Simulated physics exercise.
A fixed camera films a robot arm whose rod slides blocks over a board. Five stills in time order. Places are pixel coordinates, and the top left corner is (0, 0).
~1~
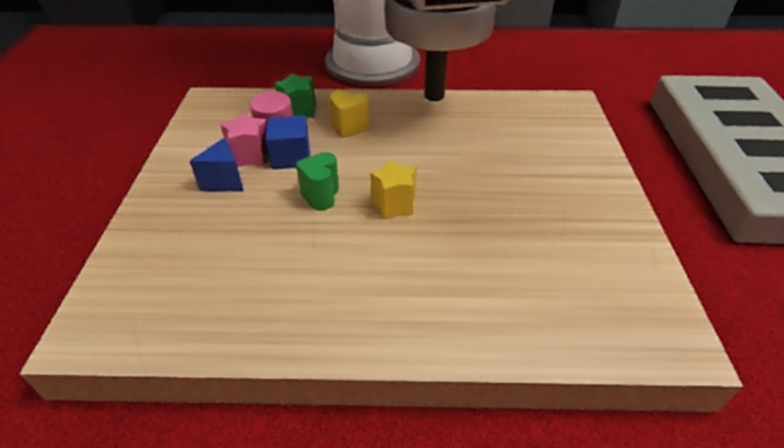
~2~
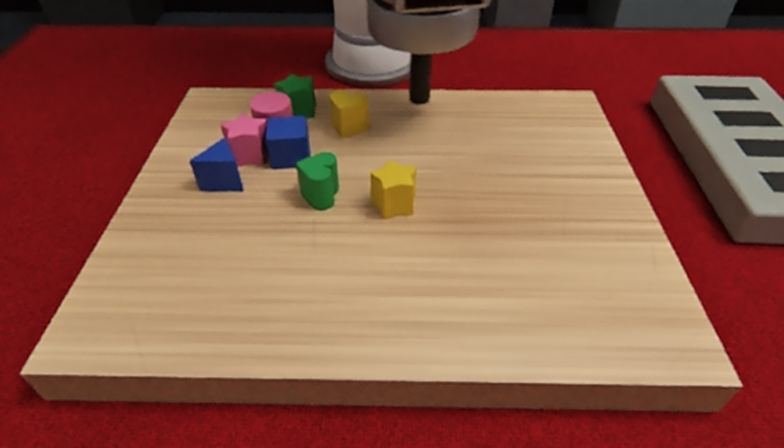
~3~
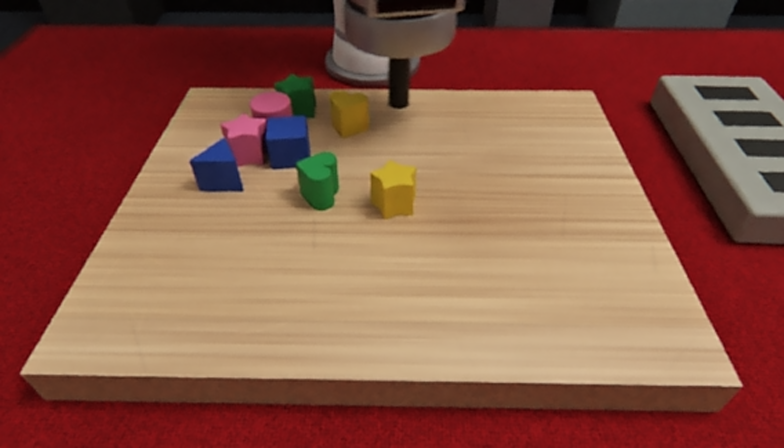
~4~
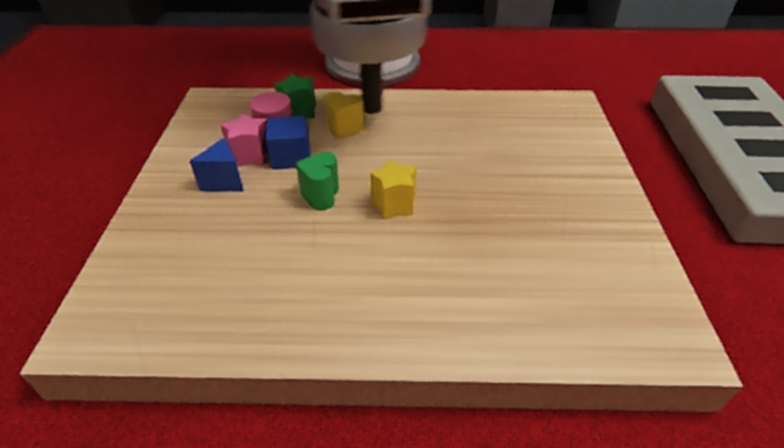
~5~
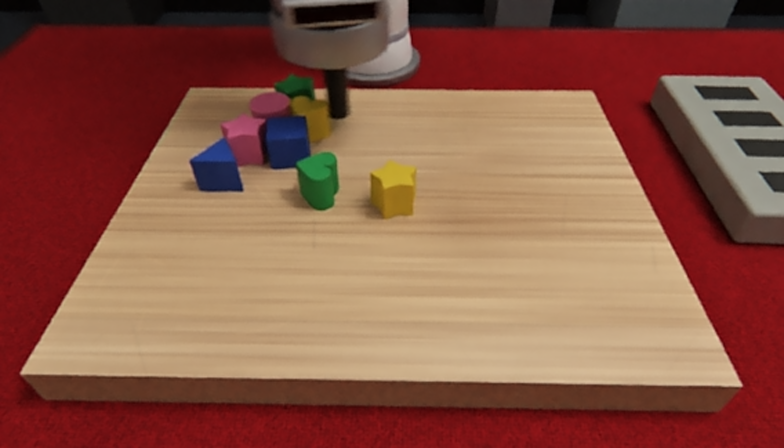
The footage shows colored blocks clustered toward the back left of a wooden board as a robotic arm's dark rod moves left along the far edge, then pushes a yellow block left toward the green star-shaped and blue blocks.
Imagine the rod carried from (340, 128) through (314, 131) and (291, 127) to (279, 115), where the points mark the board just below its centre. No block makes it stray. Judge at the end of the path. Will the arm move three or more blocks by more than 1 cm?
My answer is yes.
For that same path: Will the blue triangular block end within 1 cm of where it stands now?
That would be a yes.
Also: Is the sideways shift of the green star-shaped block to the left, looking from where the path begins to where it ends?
Going by the path, no.
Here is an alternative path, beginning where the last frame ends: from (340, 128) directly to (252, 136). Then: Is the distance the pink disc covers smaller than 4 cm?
No - that is not the case.
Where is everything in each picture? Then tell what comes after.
The first picture shows tip of the rod (434, 97), middles of tops, blue triangular block (216, 152), pink disc (270, 101), blue square (286, 127), green star-shaped block (295, 83), yellow heart (347, 98).
The second picture shows rod (419, 100), nothing pushed.
The third picture shows rod (399, 104), nothing pushed.
The fourth picture shows rod (372, 109), yellow heart (342, 99).
The fifth picture shows rod (339, 114), blue triangular block (216, 152), pink disc (270, 101), blue square (286, 127), green star-shaped block (295, 83), yellow heart (307, 104).
What follows on the original path. Halfway along, rod (298, 116); pink disc (229, 101); yellow heart (265, 104), turned 15° clockwise.
At the end, rod (276, 102); blue triangular block unmoved; pink disc (206, 101); blue square unmoved; green star-shaped block (293, 76), turned 50° clockwise; yellow heart (246, 96), turned 25° anticlockwise.
